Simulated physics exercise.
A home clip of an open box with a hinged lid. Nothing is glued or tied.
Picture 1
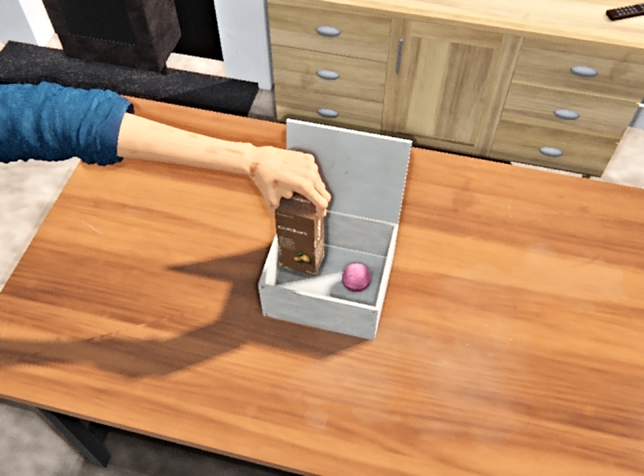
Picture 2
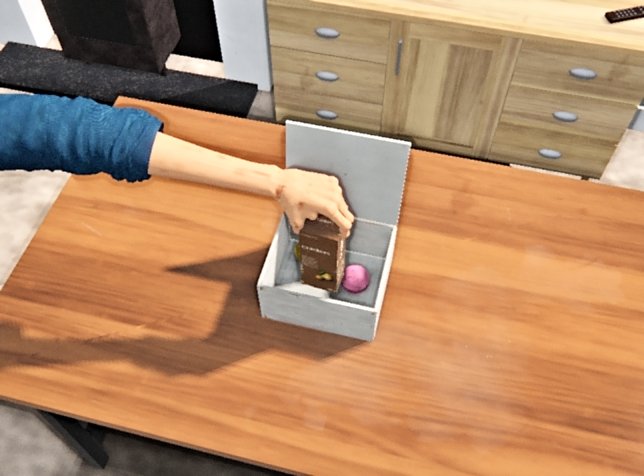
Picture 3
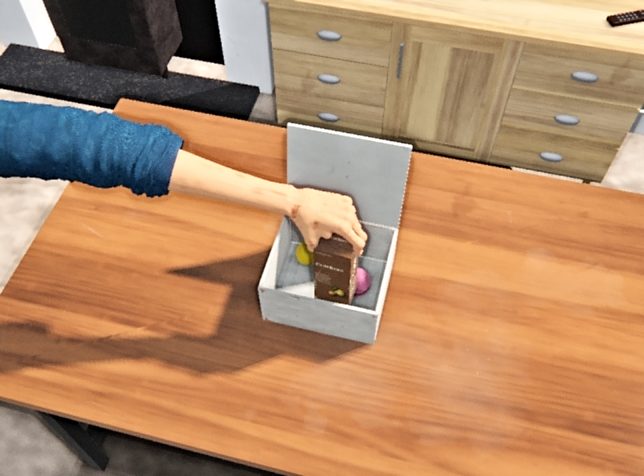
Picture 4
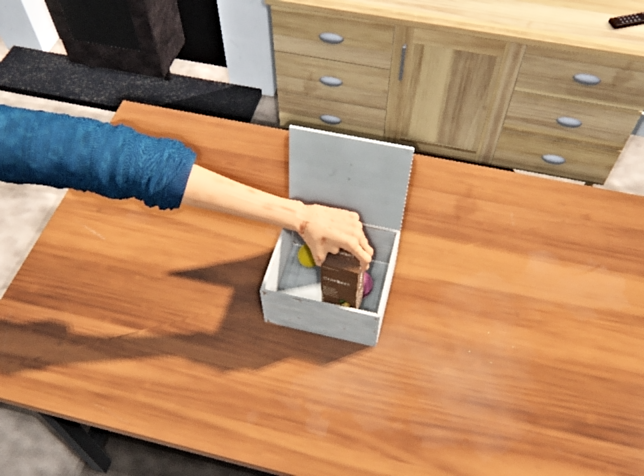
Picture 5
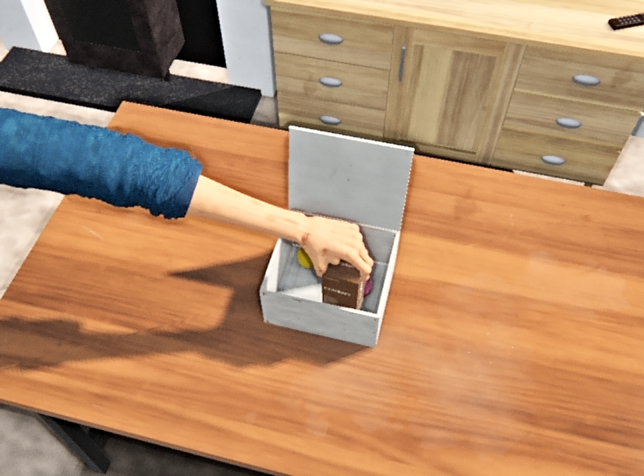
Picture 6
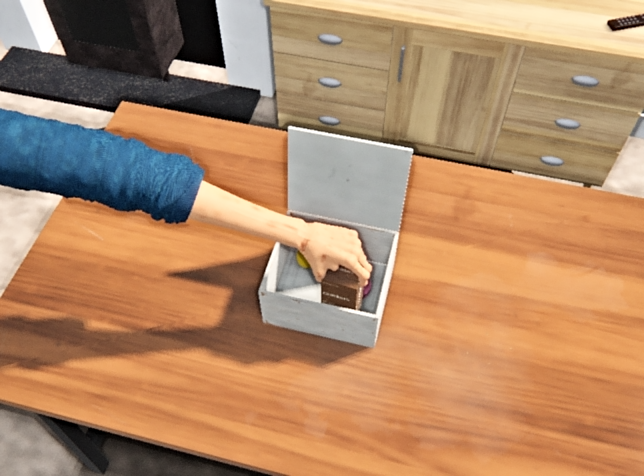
To begin with, a hand reaching in from the left holds a brown carton upright inside an open, pale hinged box, beside a pink ball. The hand moves the carton right and lowers it, partly covering the ball, while a yellow object comes into view behind.
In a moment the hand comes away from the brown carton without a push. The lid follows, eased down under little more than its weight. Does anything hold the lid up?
It is held up.
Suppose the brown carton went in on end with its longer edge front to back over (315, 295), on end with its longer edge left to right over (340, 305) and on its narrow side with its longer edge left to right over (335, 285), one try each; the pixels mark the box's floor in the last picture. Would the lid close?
First try: It will not close; second try: It sits on the rim; third try: It closes.
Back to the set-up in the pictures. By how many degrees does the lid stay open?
About 25°.
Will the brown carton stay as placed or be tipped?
The brown carton keeps its pose.
Then, 1.50 s past the last view, lid 66° above the rim.
Then, 1.80 s past the last view, lid 35° above the rim.
Finally, lid 24° above the rim; all 3 still in place. Final places as the last picture's camera would see them, brown carton near (342, 298).
